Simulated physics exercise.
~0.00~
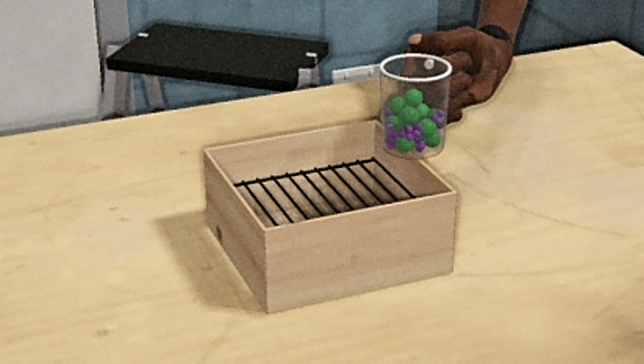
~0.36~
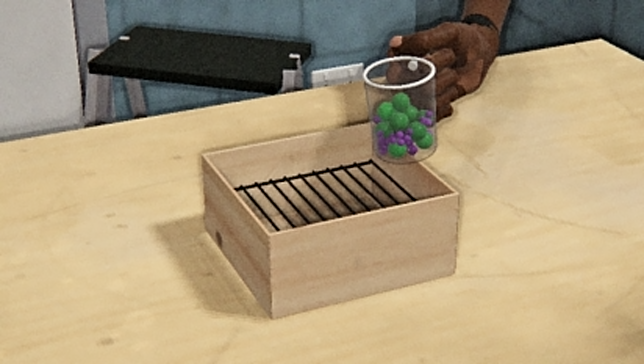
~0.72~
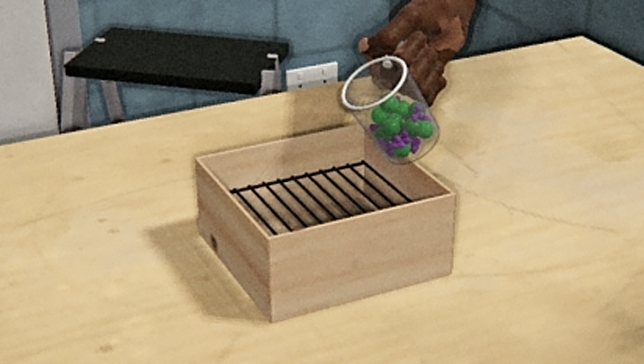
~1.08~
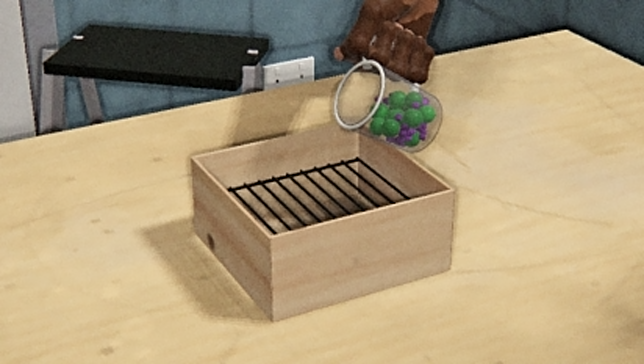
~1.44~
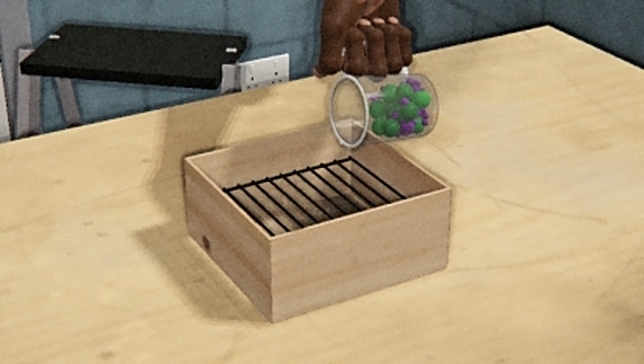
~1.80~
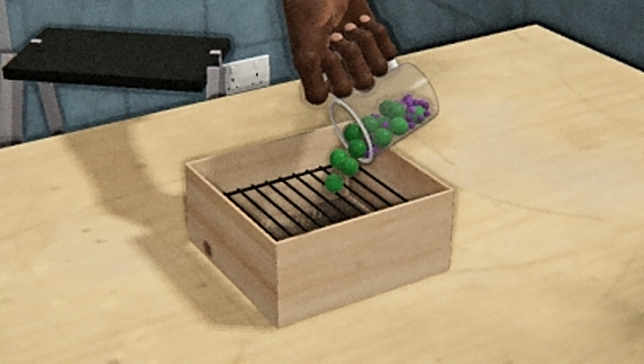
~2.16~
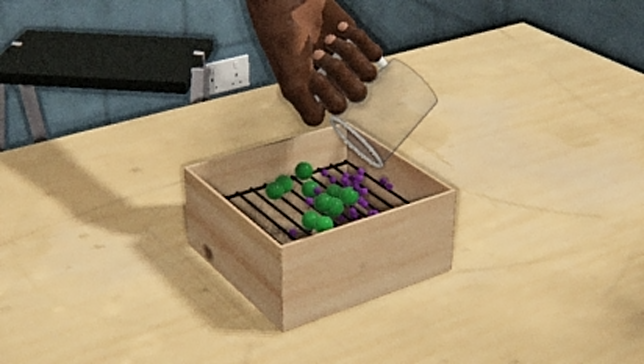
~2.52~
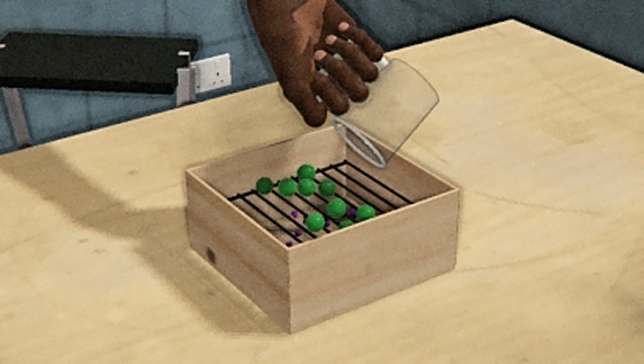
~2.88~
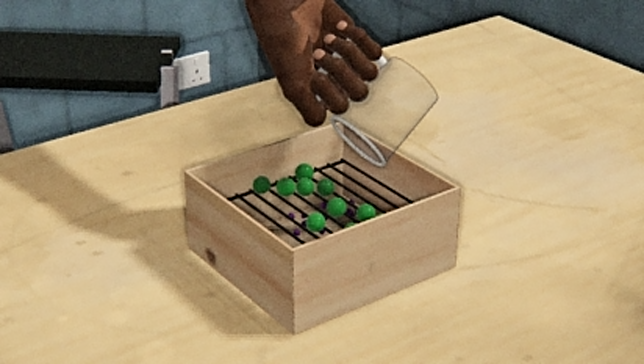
A dark-skinned hand holds a clear cup of green and purple balls above the far right corner of an open wooden box, which sits on a pale wooden table seen from above at an angle. Dark wires run across the inside of the box, and a black shelf stands by the blue wall behind. The view drifts slightly sideways as the hand tilts the cup to the left. Green balls tumble out first, then the purple ones follow until the cup is empty. The larger green balls rest on the wires, while the small purple ones drop through beneath them.
